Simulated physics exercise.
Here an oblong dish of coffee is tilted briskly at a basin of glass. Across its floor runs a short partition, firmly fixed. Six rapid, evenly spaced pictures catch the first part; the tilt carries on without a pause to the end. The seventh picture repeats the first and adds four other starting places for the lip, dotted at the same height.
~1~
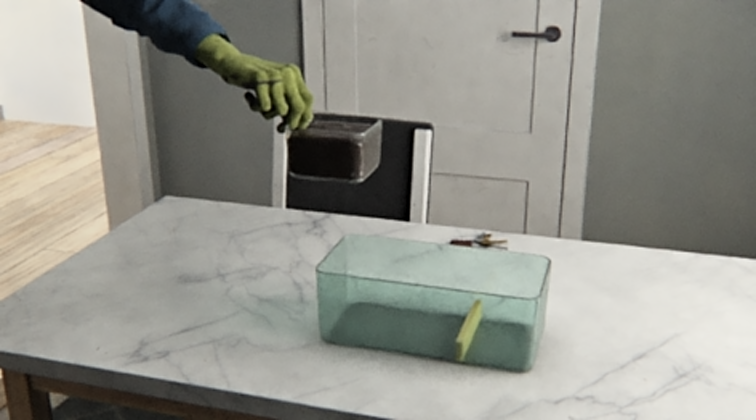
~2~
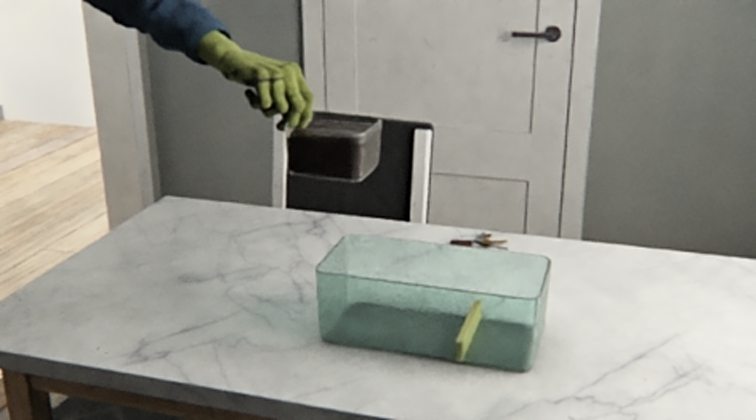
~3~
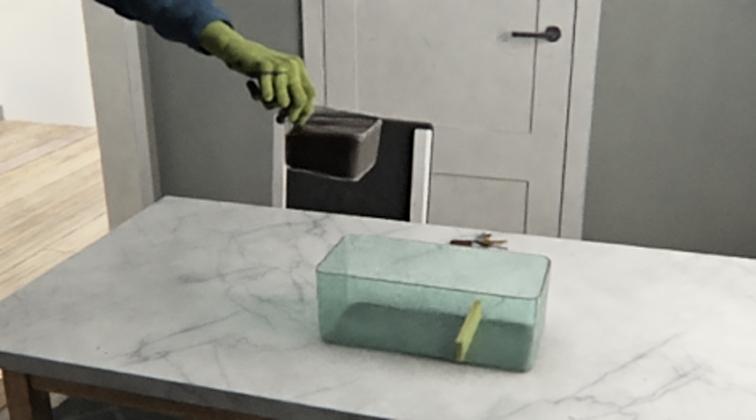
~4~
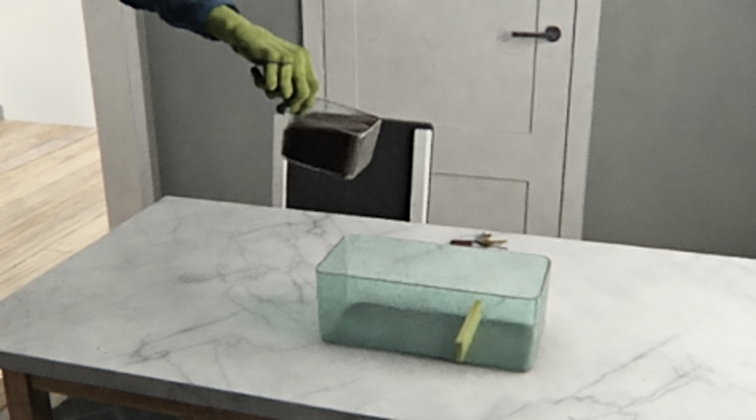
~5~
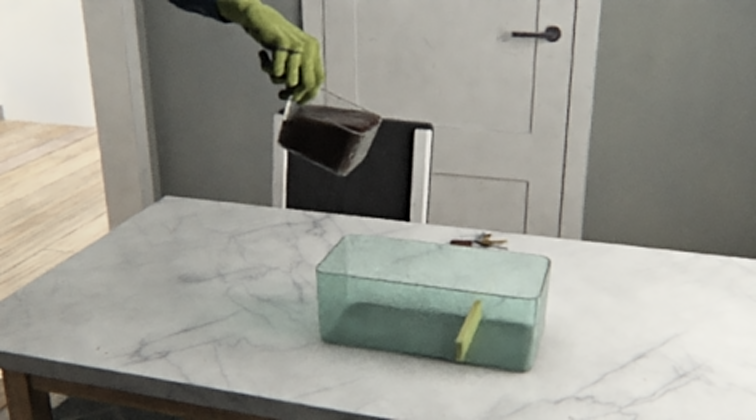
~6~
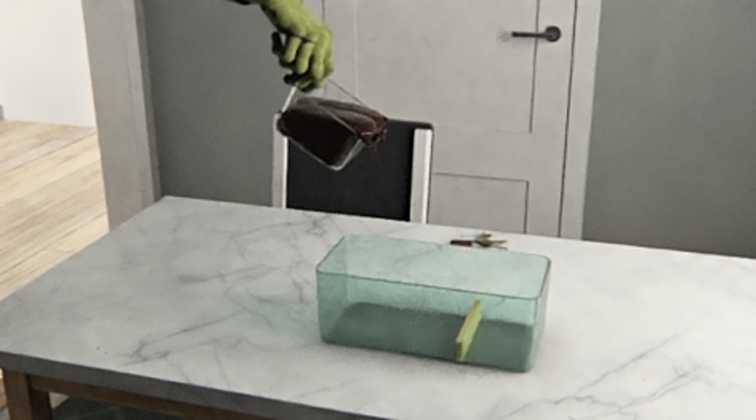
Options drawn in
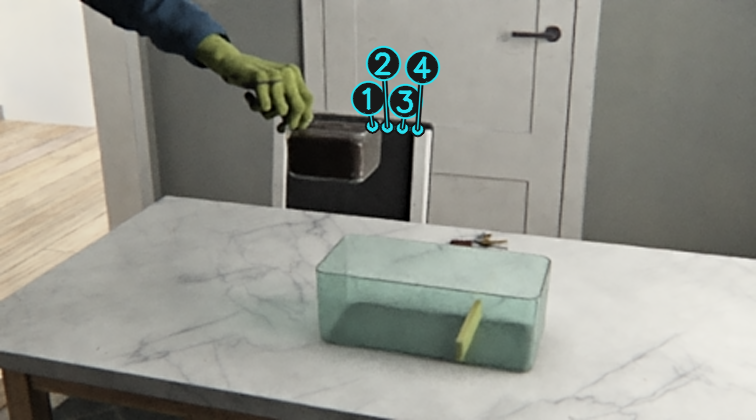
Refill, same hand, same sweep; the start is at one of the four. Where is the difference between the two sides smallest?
Take 2.
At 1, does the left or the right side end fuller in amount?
The left one.
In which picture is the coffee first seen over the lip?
Picture 5.
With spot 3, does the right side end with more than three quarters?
No.
On the marked copy, 1 at (372, 126); 2 at (387, 127); 3 at (402, 128); 4 at (417, 129).
If 1 is chosen, about 66 % ends left of the wall and 31 % right of it; 3 % is lost outside.
If 2 is chosen, about 45 % ends left of the wall and 52 % right of it; 3 % is lost outside.
If 3 is chosen, about 37 % ends left of the wall and 60 % right of it.
If 4 is chosen, about 31 % ends left of the wall and 66 % right of it.
